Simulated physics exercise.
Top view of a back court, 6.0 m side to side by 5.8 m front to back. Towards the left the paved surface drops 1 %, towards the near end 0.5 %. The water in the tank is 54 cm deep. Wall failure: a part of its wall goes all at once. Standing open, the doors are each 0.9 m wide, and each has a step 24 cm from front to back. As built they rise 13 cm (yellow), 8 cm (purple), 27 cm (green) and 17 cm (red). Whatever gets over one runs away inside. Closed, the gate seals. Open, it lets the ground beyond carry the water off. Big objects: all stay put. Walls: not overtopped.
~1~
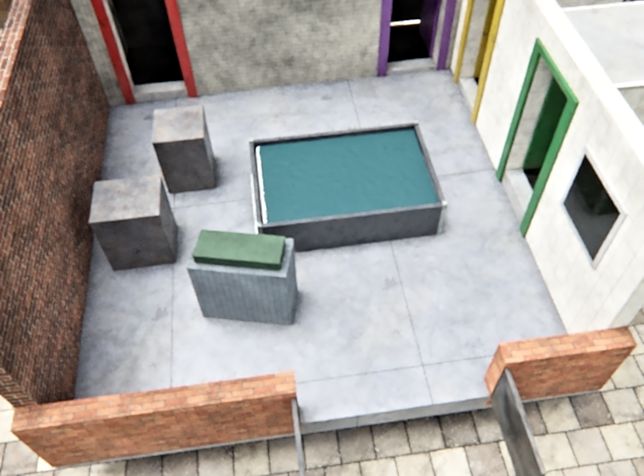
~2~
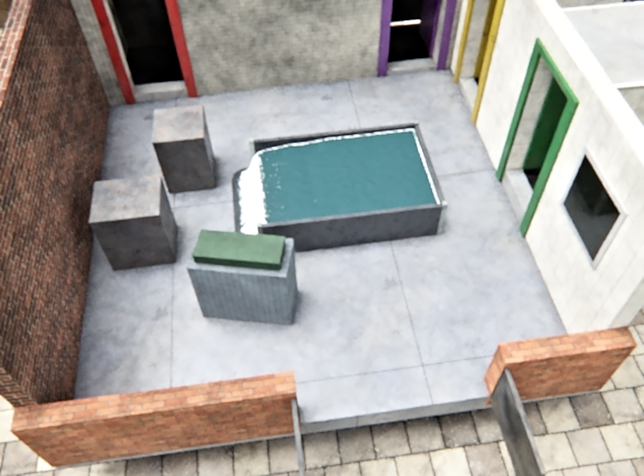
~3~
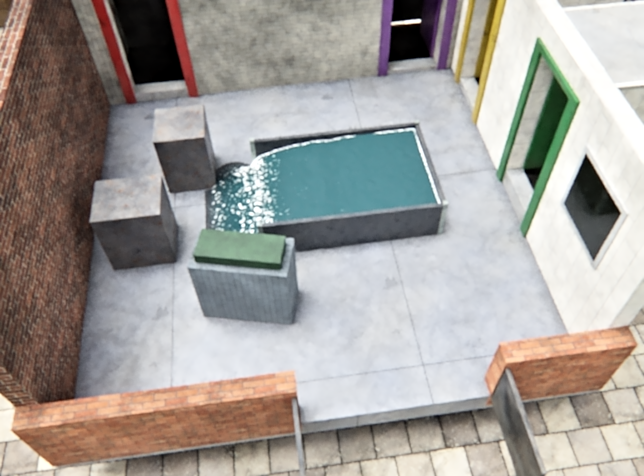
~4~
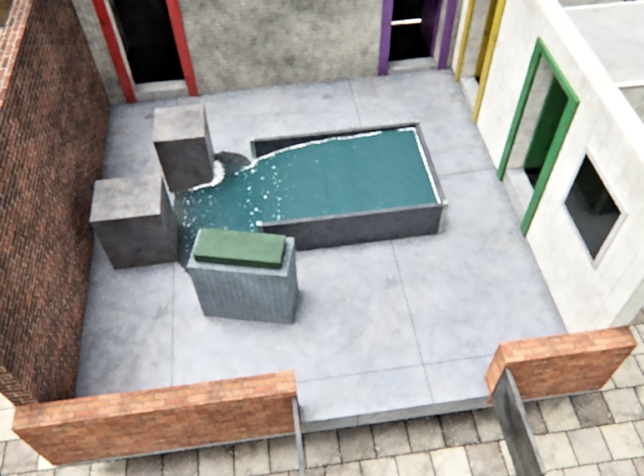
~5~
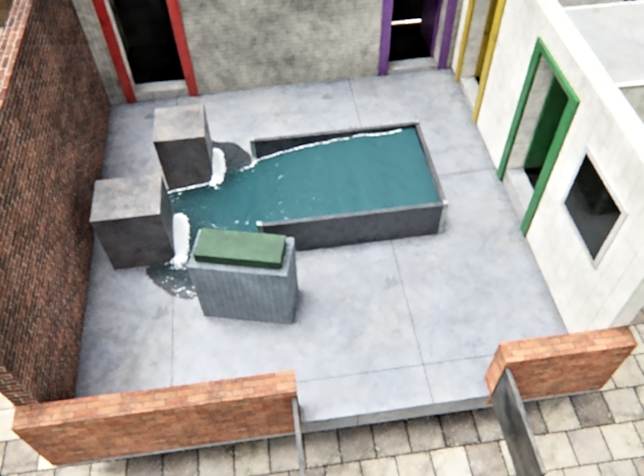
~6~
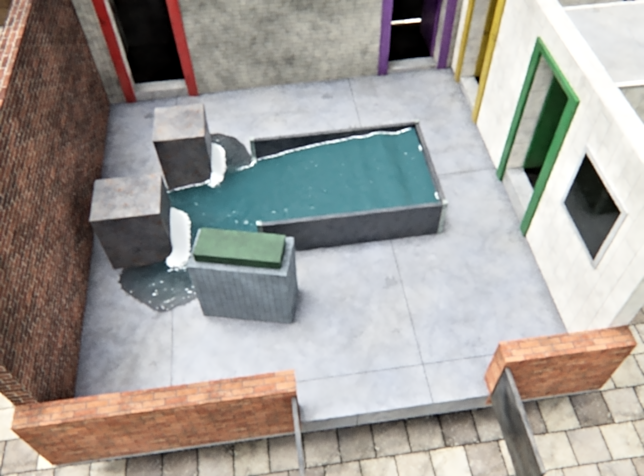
Water bursting from the left end of a large rectangular tank, foaming across a grey courtyard floor and spreading between grey blocks.
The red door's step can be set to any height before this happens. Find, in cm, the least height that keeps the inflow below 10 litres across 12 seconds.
The least height is about 14 cm.
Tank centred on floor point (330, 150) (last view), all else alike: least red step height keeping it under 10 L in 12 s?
You'd need some 23 cm.
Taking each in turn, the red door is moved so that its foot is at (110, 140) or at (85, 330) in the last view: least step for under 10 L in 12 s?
In turn: About 10.5 cm, about 18 cm.
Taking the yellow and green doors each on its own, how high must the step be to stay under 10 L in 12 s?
Some 6.5 cm for yellow, some 6.5 cm for green.
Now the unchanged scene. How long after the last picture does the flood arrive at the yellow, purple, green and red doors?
Yellow: 4.0 s; purple: 2.8 s; green: 5.5 s; red: 1.1 s.
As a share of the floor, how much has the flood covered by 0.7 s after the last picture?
I'd say near 25 percent.
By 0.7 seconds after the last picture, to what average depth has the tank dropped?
Average depth: Approx. 33 cm.
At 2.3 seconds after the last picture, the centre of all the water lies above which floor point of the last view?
Around (213, 222).
Then, 0.7 s after the last picture water covers 25 % of the floor, deepest (39 cm) near (184, 234); it has not reached the red door.
Then, 2.3 s after the last picture water covers 45 % of the floor, deepest (34 cm) near (87, 431); 19 cm at the red door, 0 litres in over its 17 cm step.
Then, 11.3 s after the last picture water covers 100 % of the floor, deepest (8 cm) near (71, 433); 5 cm at the red door, 2 litres in over its 17 cm step.
At the red door as built, the water peaked near 19 cm, 2.3 s after the last picture.
With a step of 12.5 cm, 19 litres would have come in within the 12 s; with 16.5 cm, 3 litres. So under 10 litres takes about 14 cm.
